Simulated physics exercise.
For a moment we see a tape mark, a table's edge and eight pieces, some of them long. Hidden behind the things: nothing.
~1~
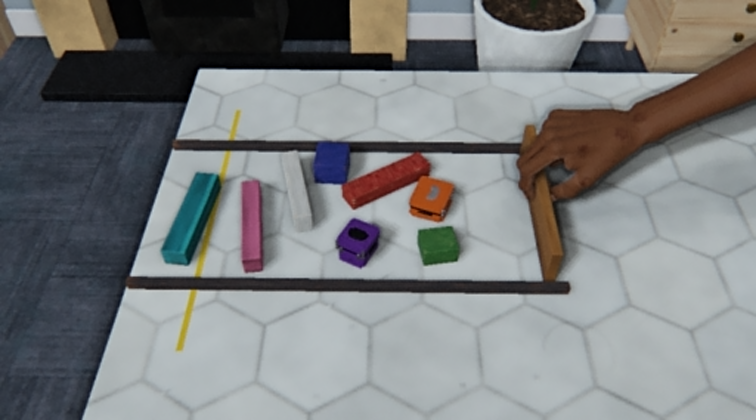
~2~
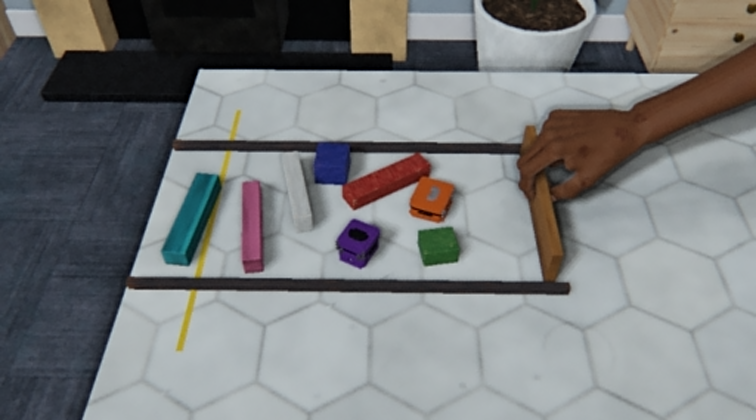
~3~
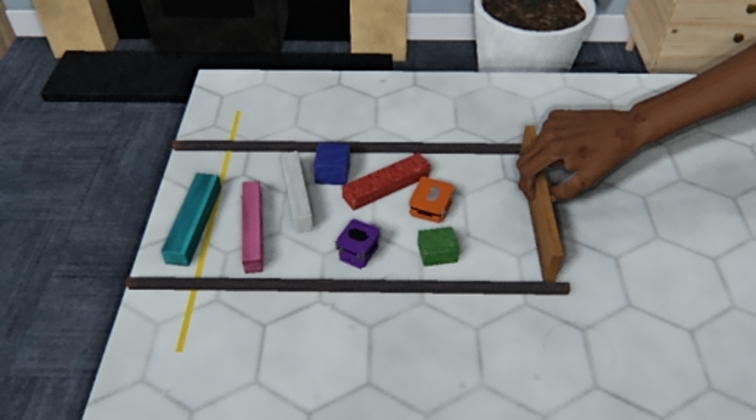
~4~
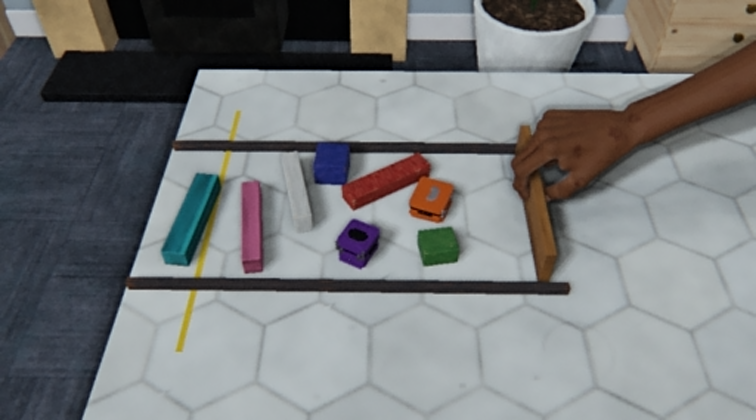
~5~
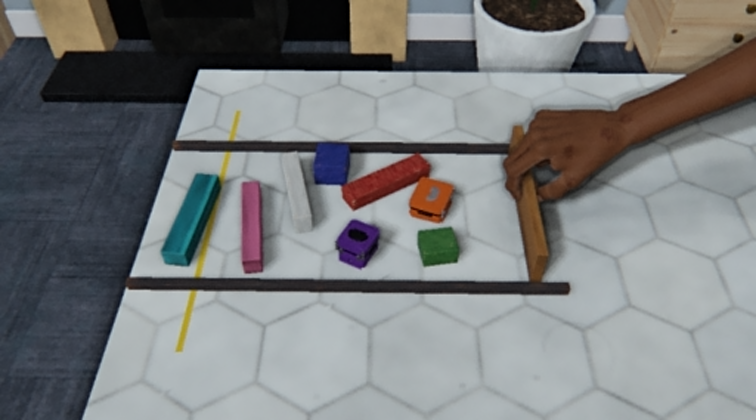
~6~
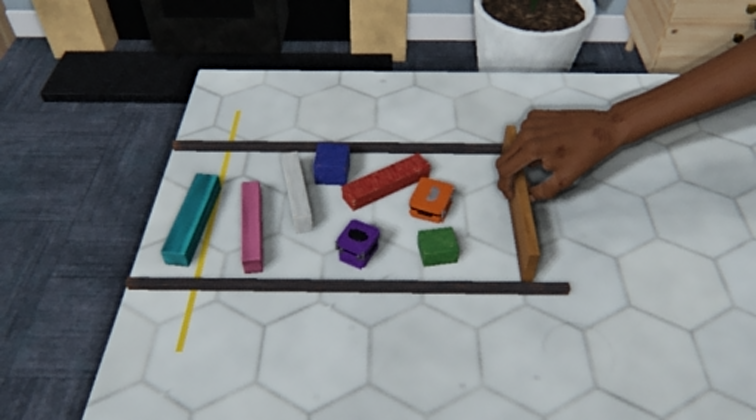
In the video, a hand holds a wooden board upright between two dark rails on a white tabletop, then slides it slightly left, while the eight colourful blocks and sticks lying between the rails stay still.
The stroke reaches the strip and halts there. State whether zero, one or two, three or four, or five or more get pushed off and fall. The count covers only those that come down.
Result: Three or four pushed off and fallen.
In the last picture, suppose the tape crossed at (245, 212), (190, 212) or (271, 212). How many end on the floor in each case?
Try by try, 1, 5 and 0.
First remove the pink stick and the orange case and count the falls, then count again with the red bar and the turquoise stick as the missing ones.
You'd get 1 in the first case and 1 in the second one.
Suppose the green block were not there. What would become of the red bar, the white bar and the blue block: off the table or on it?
So the red bar keeps its place, the white bar goes down and the blue block keeps its place.
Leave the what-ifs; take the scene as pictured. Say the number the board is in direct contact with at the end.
3 touch it.
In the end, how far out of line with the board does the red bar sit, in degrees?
Misalignment: Close to 30°.
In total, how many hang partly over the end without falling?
I get 3.
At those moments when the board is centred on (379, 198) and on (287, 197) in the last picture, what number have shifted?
The first number is 6, the next one 8.
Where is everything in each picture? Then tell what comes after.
Turquoise stick (193, 217); pink stick (252, 224); white bar (297, 190); board (539, 199); tape (214, 211), in the first frame.
Pink stick (252, 225); blue block (332, 164), in the second frame.
White bar (297, 191); purple case (359, 244), in the third frame.
Turquoise stick (193, 218); orange case (431, 202), in the fourth frame.
Pink stick (252, 226); board (526, 200), in the fifth frame.
Turquoise stick (193, 218); pink stick (252, 226); white bar (297, 191); board (518, 200); tape (214, 212), in the sixth frame.
A little later, none off yet; turquoise stick at rest near (193, 218); pink stick at rest near (252, 226); white bar at rest near (297, 191).
Next, none off yet; turquoise stick at rest near (193, 218); pink stick shifted a little near (238, 228); white bar shifted a little near (250, 193).
Later still, none off yet; turquoise stick shifted a little near (142, 221); pink stick shifted about its own width near (166, 232); white bar shifted about its own width near (180, 194).
When it is over, the number that fall off is three or four; down, white bar, pink stick and turquoise stick.
